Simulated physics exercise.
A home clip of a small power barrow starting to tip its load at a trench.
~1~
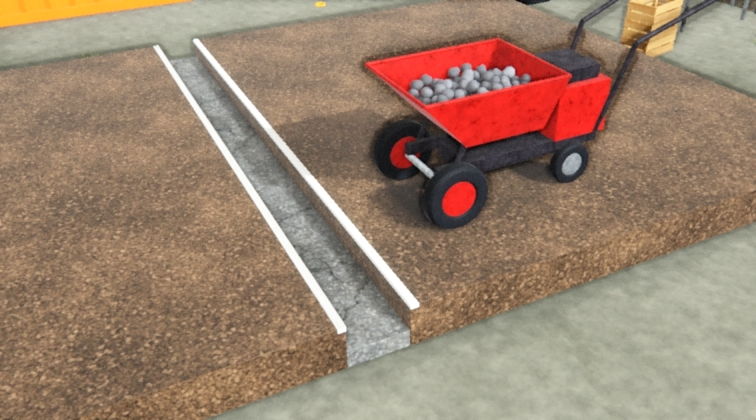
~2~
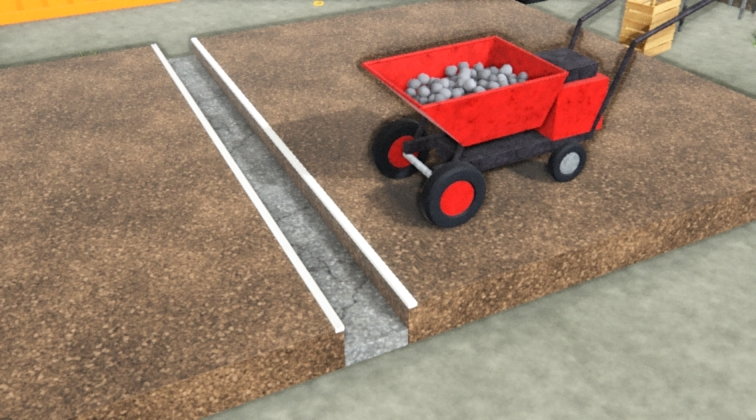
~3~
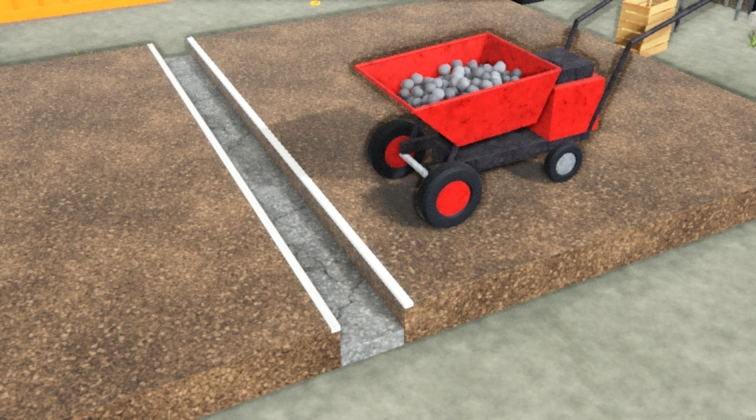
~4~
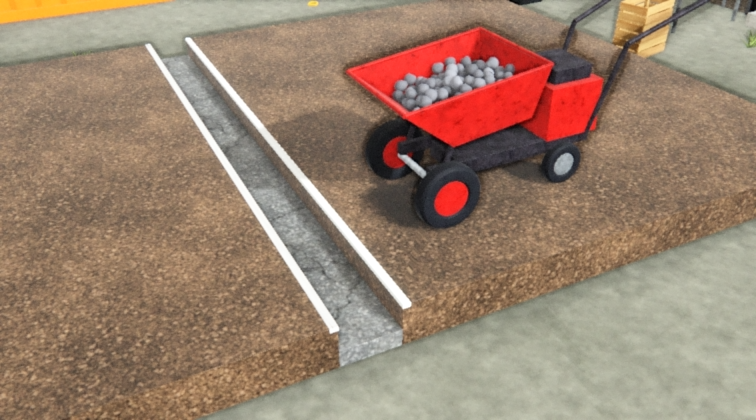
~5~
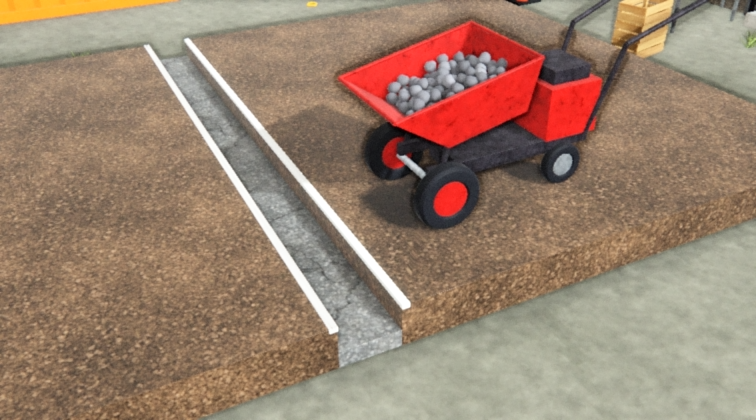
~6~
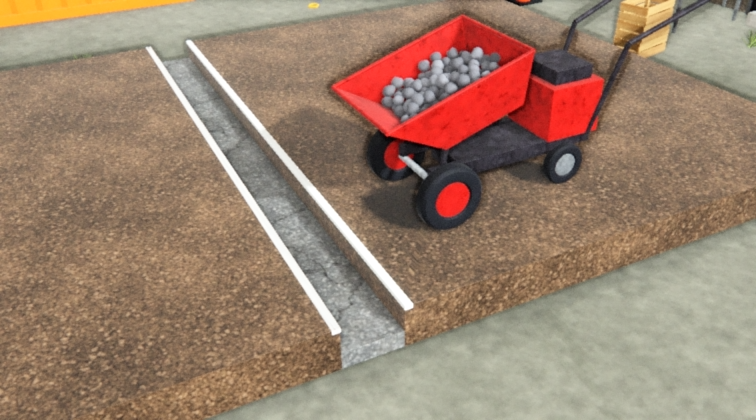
A red skip full of round grey cobbles tilts gradually toward the trench on the left.
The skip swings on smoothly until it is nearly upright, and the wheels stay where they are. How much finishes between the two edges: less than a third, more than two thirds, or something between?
It catches more than two thirds.
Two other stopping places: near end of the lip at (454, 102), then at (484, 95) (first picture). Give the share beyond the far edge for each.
In turn 0 and 0 in a hundred.
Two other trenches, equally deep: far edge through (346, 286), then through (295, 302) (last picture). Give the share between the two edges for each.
In turn 30 and 100 in a hundred.
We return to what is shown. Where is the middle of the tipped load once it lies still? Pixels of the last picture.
Roughly at (301, 247).
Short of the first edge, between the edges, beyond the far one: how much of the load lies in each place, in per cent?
Short: 0 %, between: 85 %, beyond: 15 %.
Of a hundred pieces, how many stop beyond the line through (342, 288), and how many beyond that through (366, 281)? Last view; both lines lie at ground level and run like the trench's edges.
The first gives 50 %, the second 90 %.
Shortly afterwards, skip tipped steeply; the whole lot in the skip.
Next, skip tipped steeply; the bulk in the skip; near a quarter in or heaped over the trench; only a few beyond it; only a few falling.
Some moments later, skip tipped right over; only a few in the skip; the bulk in or heaped over the trench; near a quarter beyond it.
In the end, skip tipped right over; the bulk in or heaped over the trench; near a quarter beyond it.
